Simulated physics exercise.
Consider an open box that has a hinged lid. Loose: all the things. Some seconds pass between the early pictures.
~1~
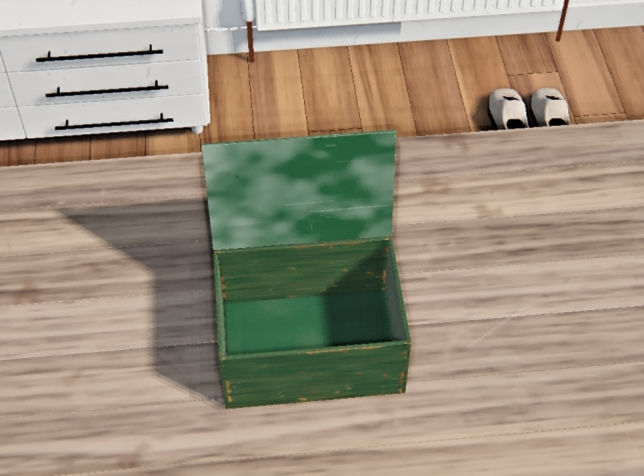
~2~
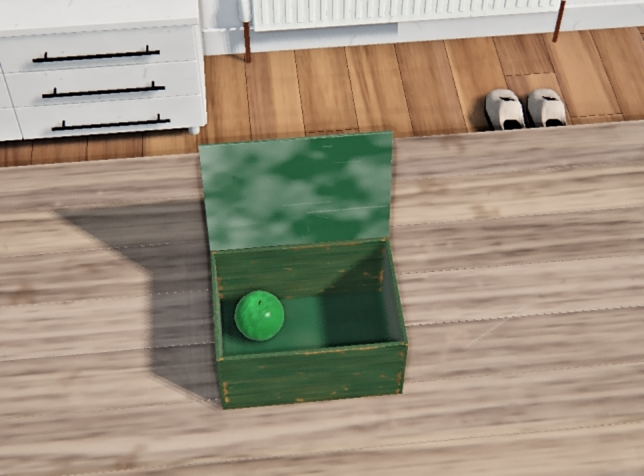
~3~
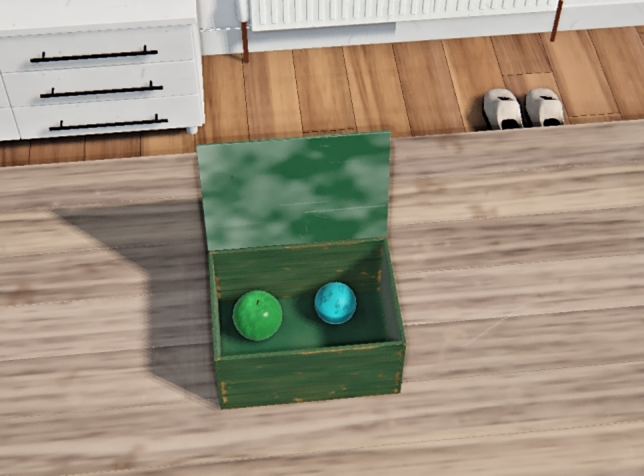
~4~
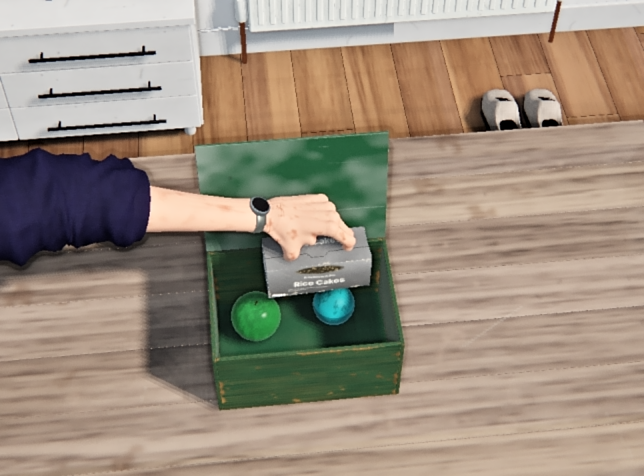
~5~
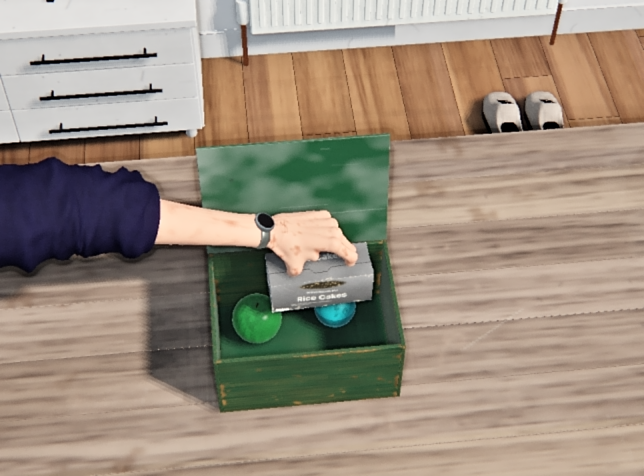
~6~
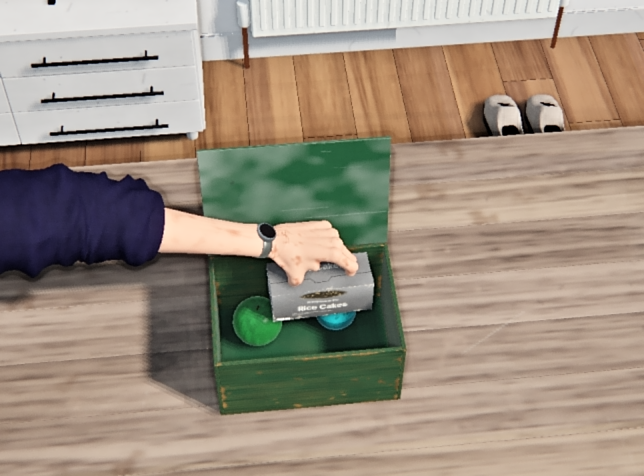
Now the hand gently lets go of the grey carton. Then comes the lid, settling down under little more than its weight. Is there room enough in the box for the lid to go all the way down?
Yes, there is room.
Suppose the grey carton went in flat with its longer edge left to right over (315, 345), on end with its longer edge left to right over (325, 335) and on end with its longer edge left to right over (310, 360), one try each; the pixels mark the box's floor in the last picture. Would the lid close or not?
On the first go it comes down fully, on the second it comes down fully, and on the third it can't shut.
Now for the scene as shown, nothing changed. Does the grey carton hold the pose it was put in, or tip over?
Observation: The grey carton tilts over.
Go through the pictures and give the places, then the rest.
In the first frame, the last thing is not in view yet.
In the second frame, the last thing is not in view yet.
In the third frame, the last thing is not in view yet; turquoise ball (335, 303).
The fourth frame shows on its way; grey carton (316, 262); turquoise ball (334, 304).
The fifth frame shows on its way; grey carton (319, 277).
The sixth frame shows put in, still held; grey carton (320, 287).
Then, 0.50 s after the last picture, grey carton on its side near (336, 358); turquoise ball rolled a little; green apple rolled a little.
Then, 1.50 s after the last picture, lid 67° above the rim; grey carton on its side near (336, 358); turquoise ball rolled a little; green apple rolled a little.
Then, 1.90 s after the last picture, lid 16° above the rim; grey carton on its side near (336, 358); turquoise ball rolled a little; green apple rolled a little.
At rest, lid shut; tipped over in the box, grey carton; the other 2 in place. Seen from the same camera at the end, grey carton near (336, 358).
